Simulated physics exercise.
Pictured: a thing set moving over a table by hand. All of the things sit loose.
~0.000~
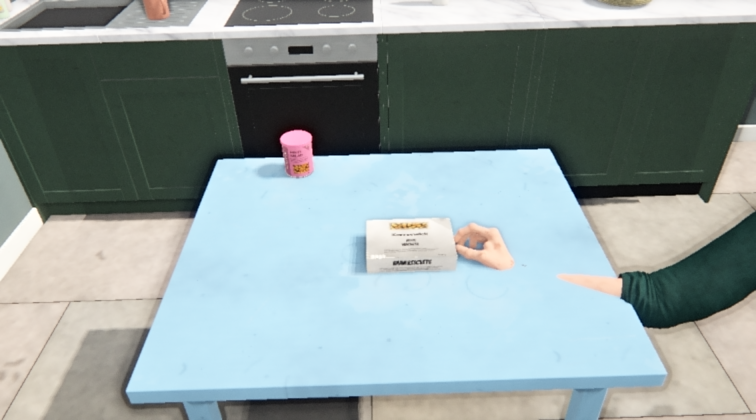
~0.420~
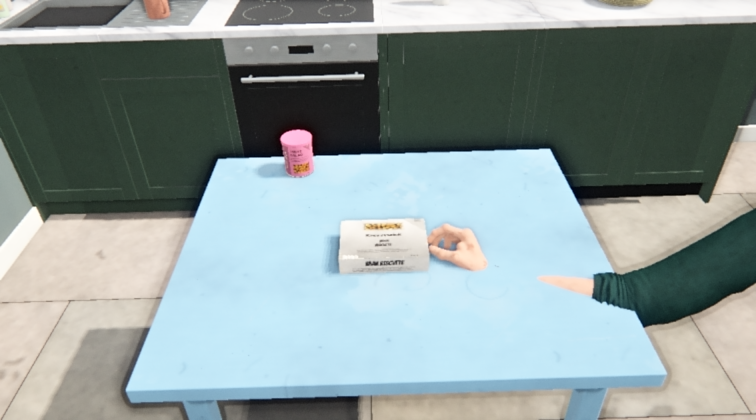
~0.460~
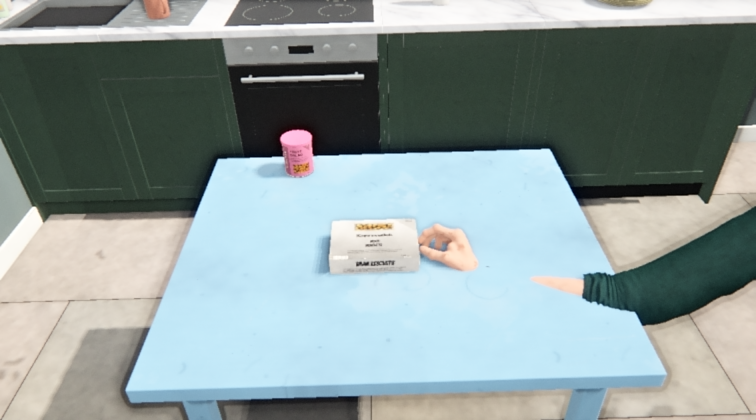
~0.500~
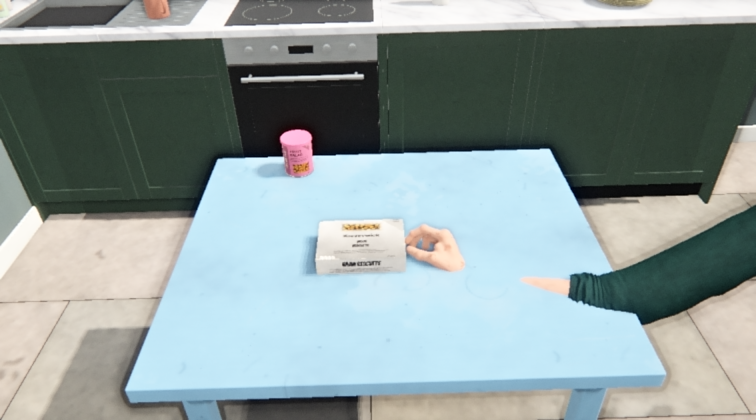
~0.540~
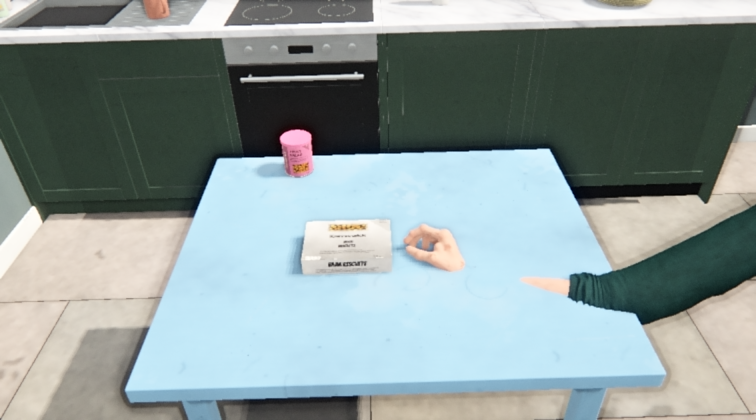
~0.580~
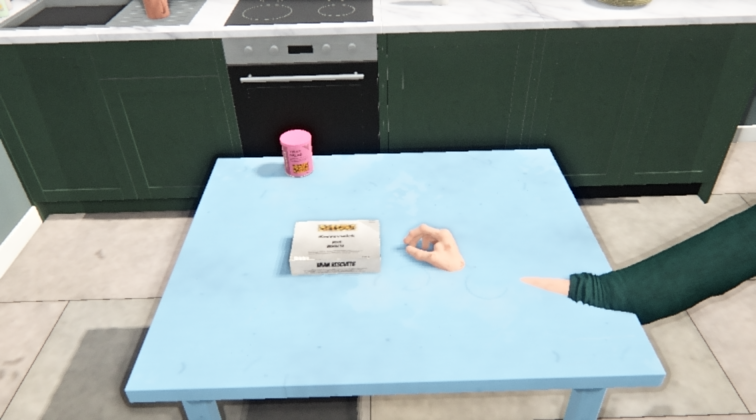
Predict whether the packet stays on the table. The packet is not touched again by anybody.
Looks like it comes to rest on the table, then.
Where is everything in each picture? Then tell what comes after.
The first picture shows under the hand; white packet (410, 245).
The second picture shows under the hand; white packet (384, 245).
The third picture shows under the hand; white packet (374, 246).
The fourth picture shows white packet (362, 246).
The fifth picture shows white packet (348, 246) shifted a little.
The sixth picture shows white packet (337, 247) shifted a little.
After 0.68 s, white packet shifted a little near (320, 247).
After 0.88 s, white packet shifted a little near (316, 247).
In the end (1.3 s), moved from the start, white packet. At the end, from the last picture's camera, white packet near (316, 247).
